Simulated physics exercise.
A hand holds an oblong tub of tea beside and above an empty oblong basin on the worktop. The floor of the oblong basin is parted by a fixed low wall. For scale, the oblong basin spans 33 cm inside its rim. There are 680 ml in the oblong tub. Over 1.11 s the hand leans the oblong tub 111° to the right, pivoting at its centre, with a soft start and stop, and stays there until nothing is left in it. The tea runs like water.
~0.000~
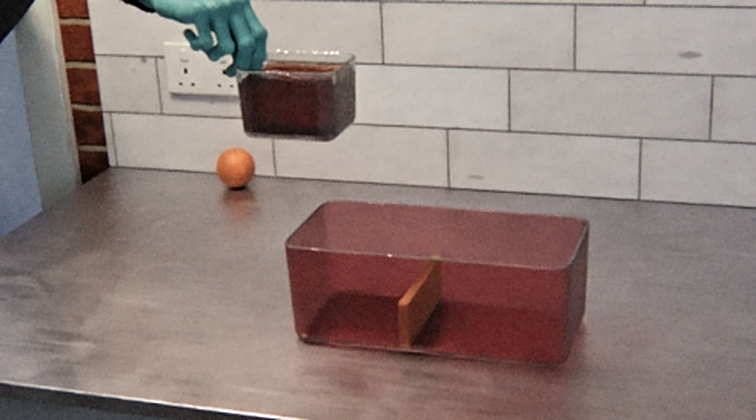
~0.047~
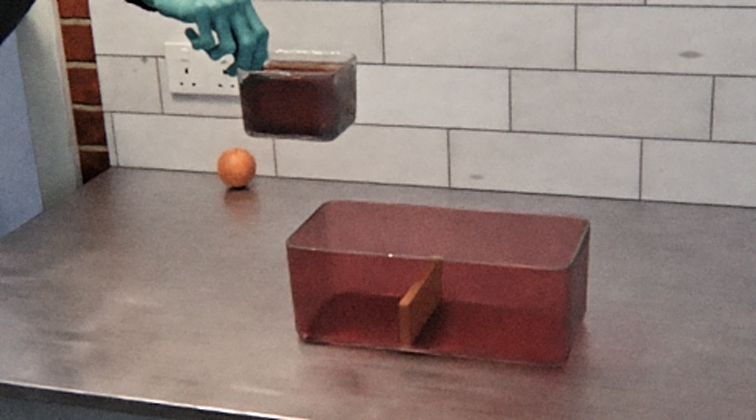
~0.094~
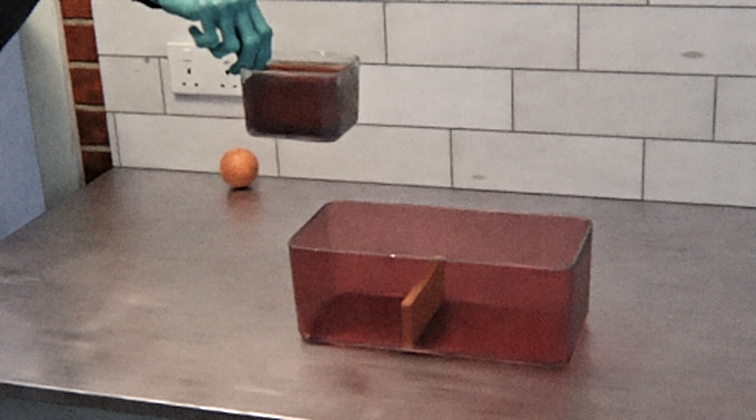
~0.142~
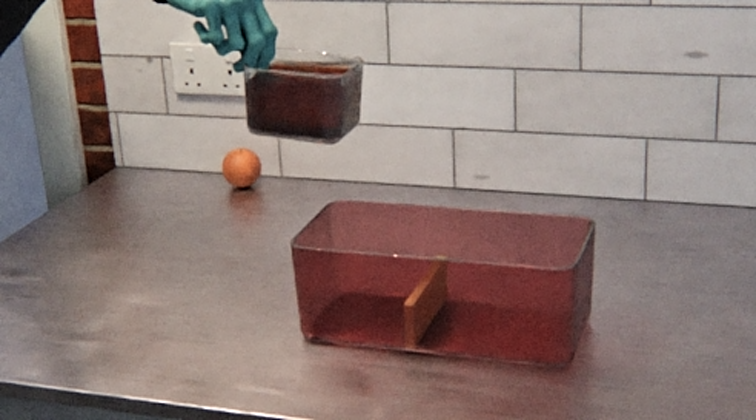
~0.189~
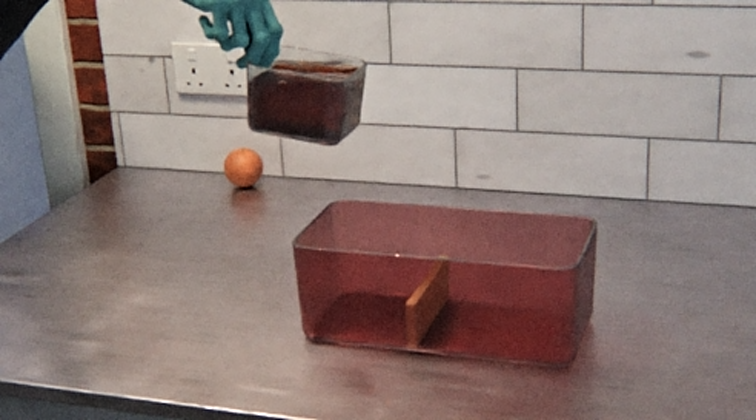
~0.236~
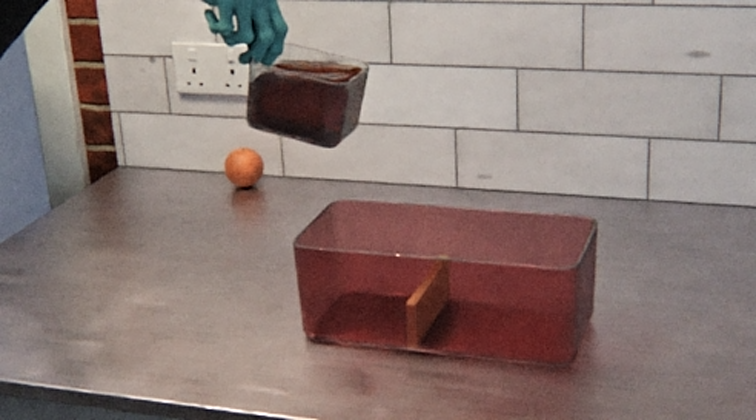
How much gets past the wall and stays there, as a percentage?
Roughly 58 per cent is past the wall.
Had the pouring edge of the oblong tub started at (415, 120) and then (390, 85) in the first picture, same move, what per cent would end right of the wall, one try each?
First 100, then 85 per cent.
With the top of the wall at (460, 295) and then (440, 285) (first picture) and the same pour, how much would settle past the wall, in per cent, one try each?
In turn about 5 and 15 per cent.
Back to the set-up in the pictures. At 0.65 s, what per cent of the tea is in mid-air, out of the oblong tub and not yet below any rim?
Some 32 per cent.
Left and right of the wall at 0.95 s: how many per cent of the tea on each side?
Some 24 per cent left and 58 right.
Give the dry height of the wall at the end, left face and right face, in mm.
Some 42 mm on the left and 42 mm on the right.
By 0.65 s the tilt is 70° and 56 per cent is still to pour, 5 is left of the wall and 7 right of it.
By 0.95 s the tilt is 105° and 9 per cent is still to pour, 24 is left of the wall and 57 right of it.
By 1.27 s the tilt is 111° and 0 per cent is still to pour, 41 is left of the wall and 58 right of it.
By 1.61 s the tilt is 111° and 0 per cent is still to pour, 41 is left of the wall and 58 right of it.
At rest 41 per cent lies left of the wall, 58 right of it and 1 outside.
